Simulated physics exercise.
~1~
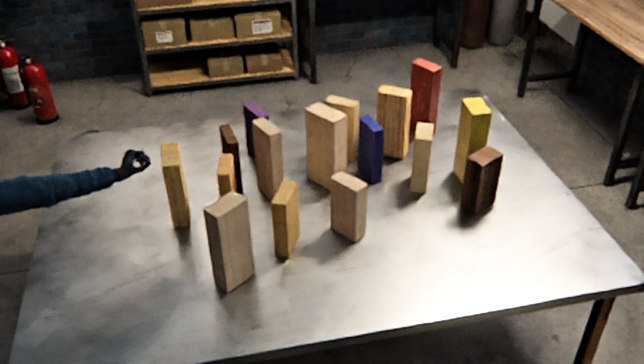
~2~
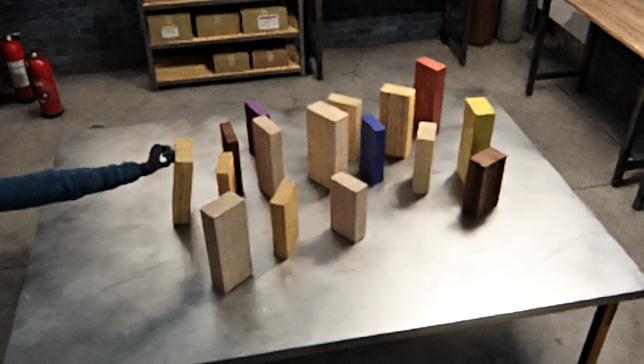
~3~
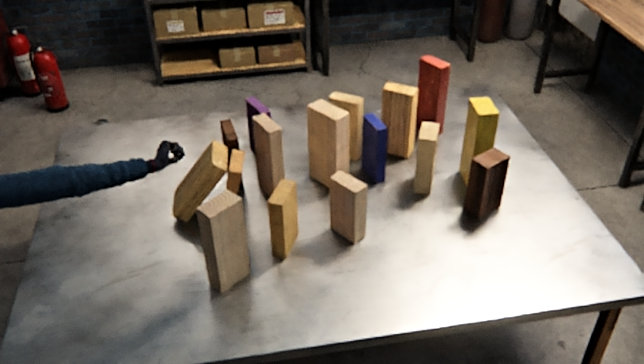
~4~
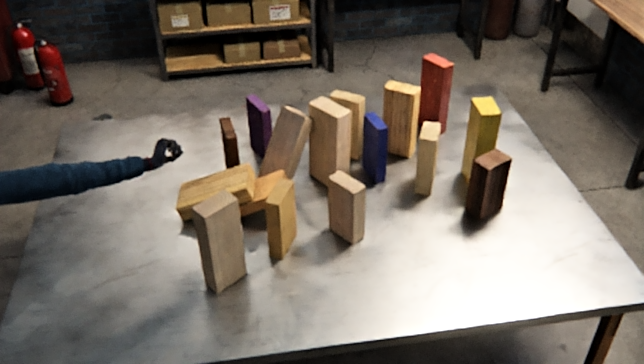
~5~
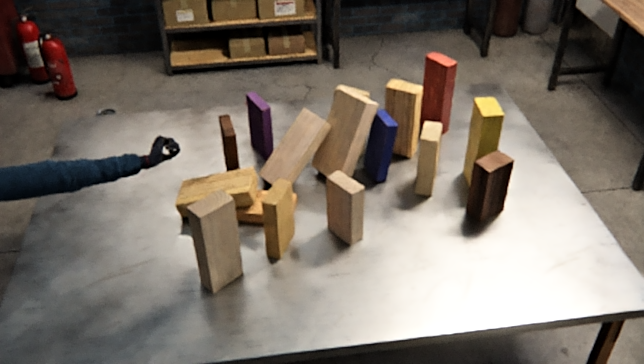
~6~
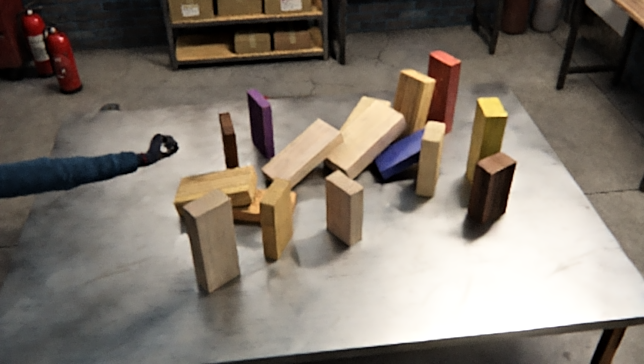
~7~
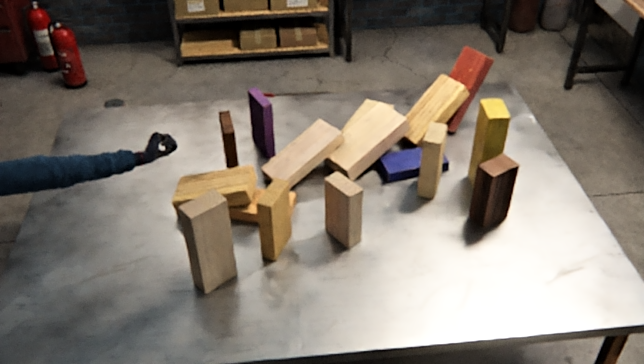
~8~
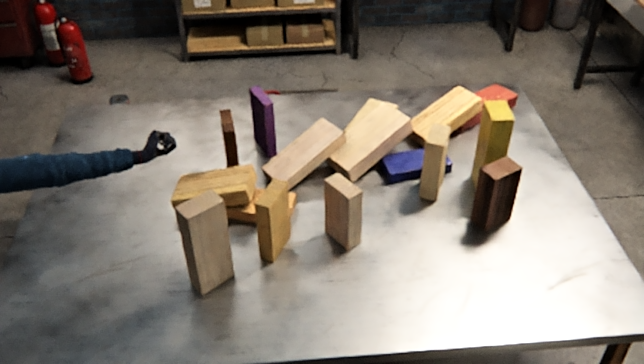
A gloved hand nudged the leftmost tall wooden block on a metal table, and it toppled right into its neighbours, setting off a chain that knocked down several plain blocks, the blue one and finally the red, while purple and yellow stayed standing.
